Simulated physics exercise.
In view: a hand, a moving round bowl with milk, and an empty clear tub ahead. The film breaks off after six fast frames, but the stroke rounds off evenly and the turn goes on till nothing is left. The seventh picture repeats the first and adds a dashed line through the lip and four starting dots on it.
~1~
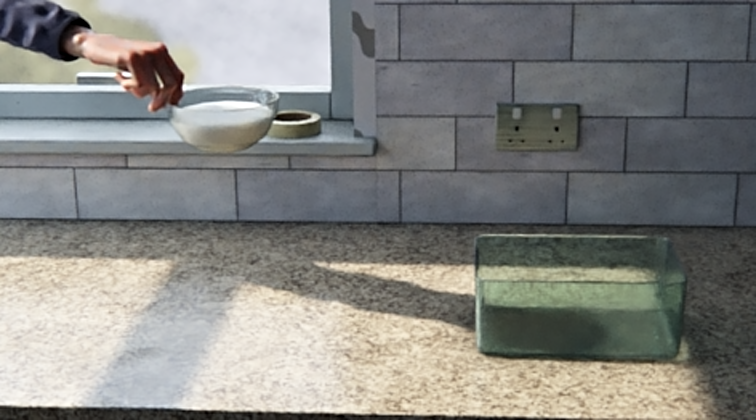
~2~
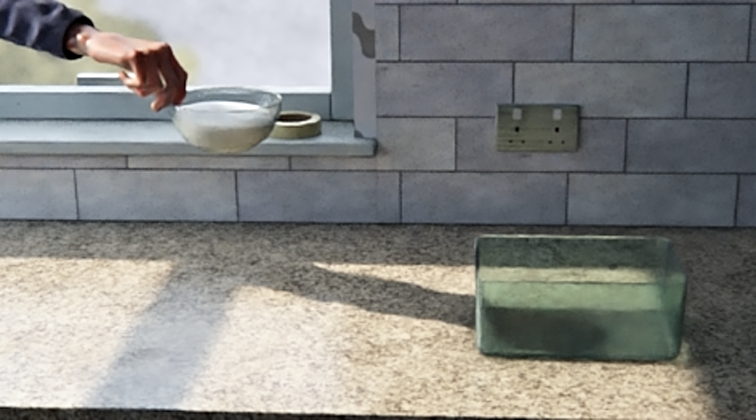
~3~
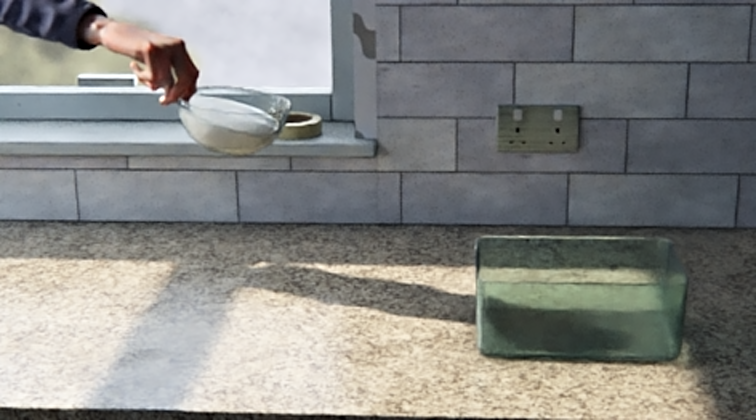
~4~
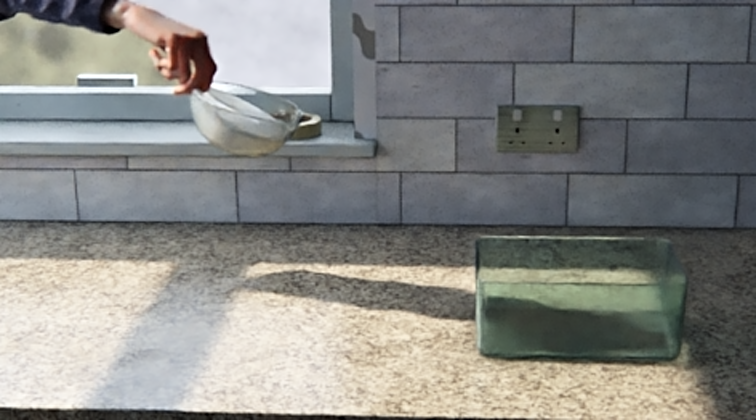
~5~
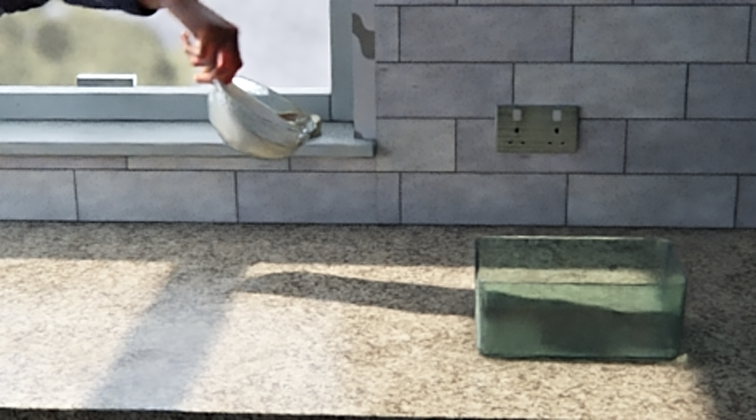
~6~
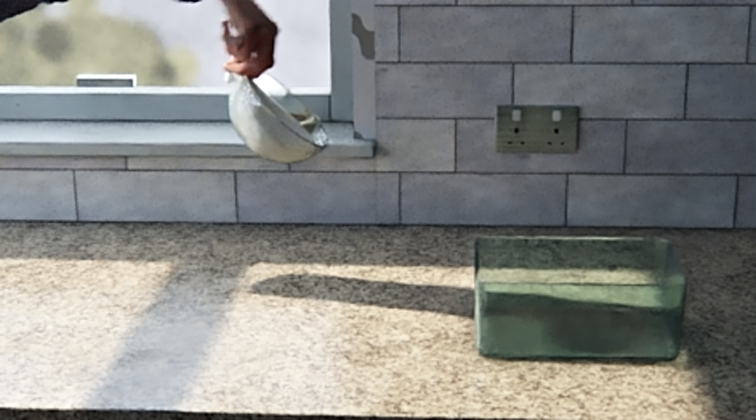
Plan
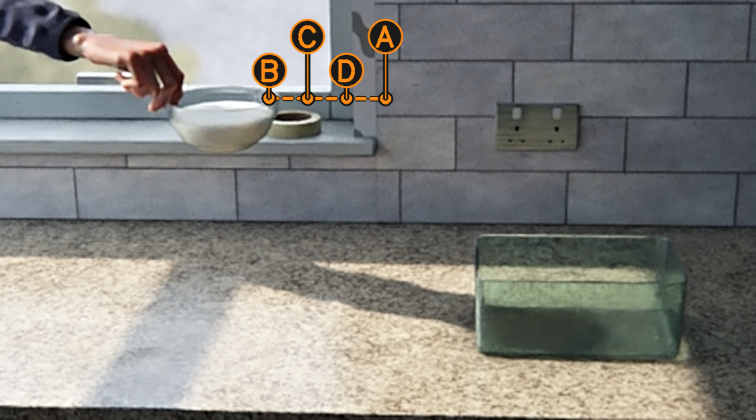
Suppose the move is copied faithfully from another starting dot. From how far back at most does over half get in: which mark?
C is the one.
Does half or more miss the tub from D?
No, not at all.
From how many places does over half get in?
Three.
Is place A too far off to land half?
No, that is safe.
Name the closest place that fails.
Here it is place B.
On the marked copy, A at (385, 98); B at (269, 98); C at (307, 98); D at (346, 98).
For place A, about 66 % lands in the tub, 6 % falls short and 28 % goes beside or beyond.
For place B, about 11 % lands in the tub, 83 % falls short and 6 % goes beside or beyond.
For place C, about 77 % lands in the tub, 11 % falls short and 12 % goes beside or beyond.
For place D, about 74 % lands in the tub, 9 % falls short and 17 % goes beside or beyond.
